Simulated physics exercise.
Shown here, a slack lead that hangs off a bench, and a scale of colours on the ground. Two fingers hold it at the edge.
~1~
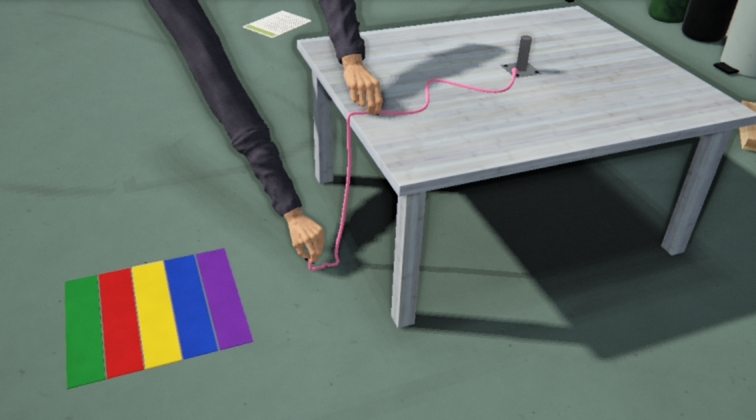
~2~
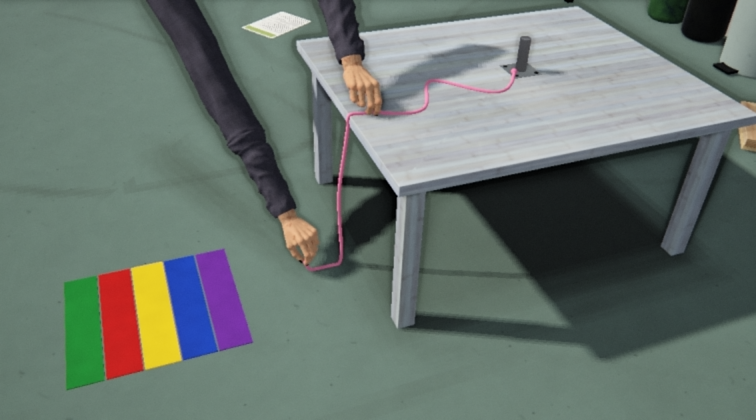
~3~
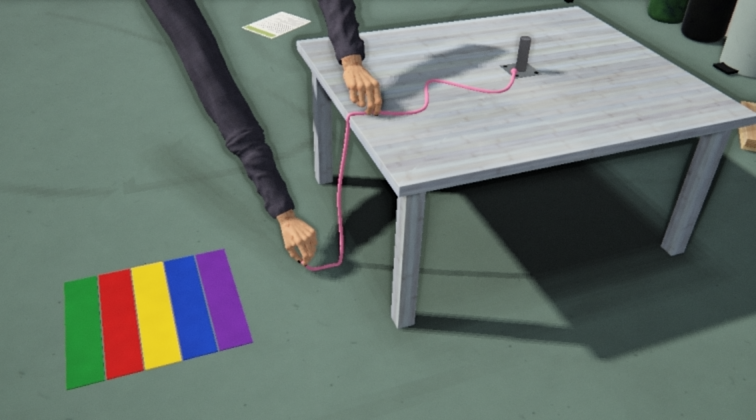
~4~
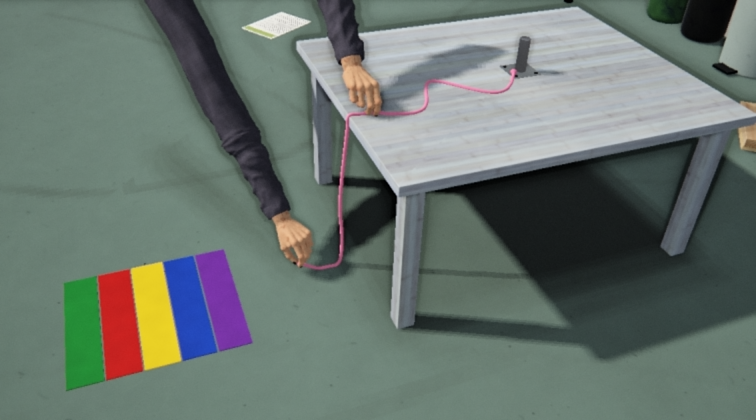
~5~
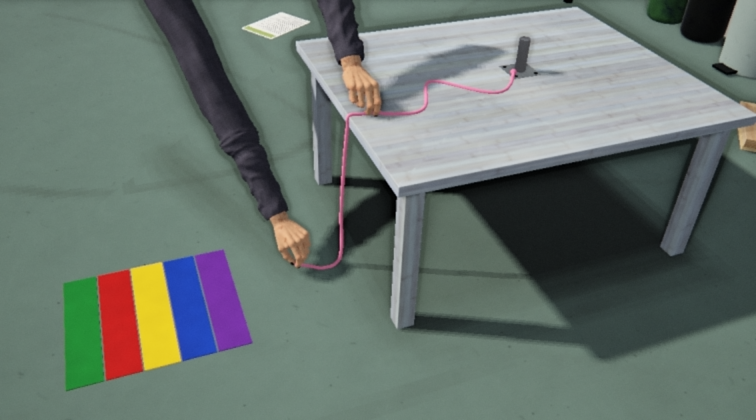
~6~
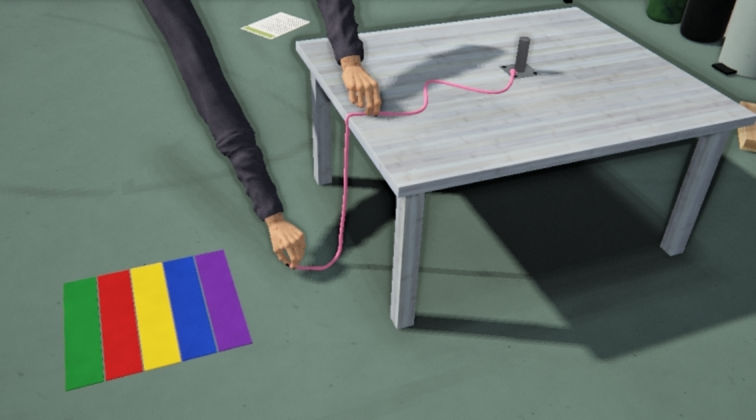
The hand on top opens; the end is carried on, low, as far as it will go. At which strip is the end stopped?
It halts on the red strip.
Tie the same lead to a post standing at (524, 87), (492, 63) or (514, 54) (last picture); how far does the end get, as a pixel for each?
The places are (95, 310), (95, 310) and (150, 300).
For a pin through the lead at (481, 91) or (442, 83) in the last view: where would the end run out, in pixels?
In that order: (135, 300) and (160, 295).
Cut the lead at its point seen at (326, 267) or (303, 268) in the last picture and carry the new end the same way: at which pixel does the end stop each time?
About (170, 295) and (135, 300).
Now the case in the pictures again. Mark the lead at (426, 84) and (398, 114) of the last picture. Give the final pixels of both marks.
At (404, 98), then (329, 125).
Soon after, end near (189, 289); over blue.
Then, end near (143, 299); over yellow.
At full stretch, end near (114, 305); over red. Over red.
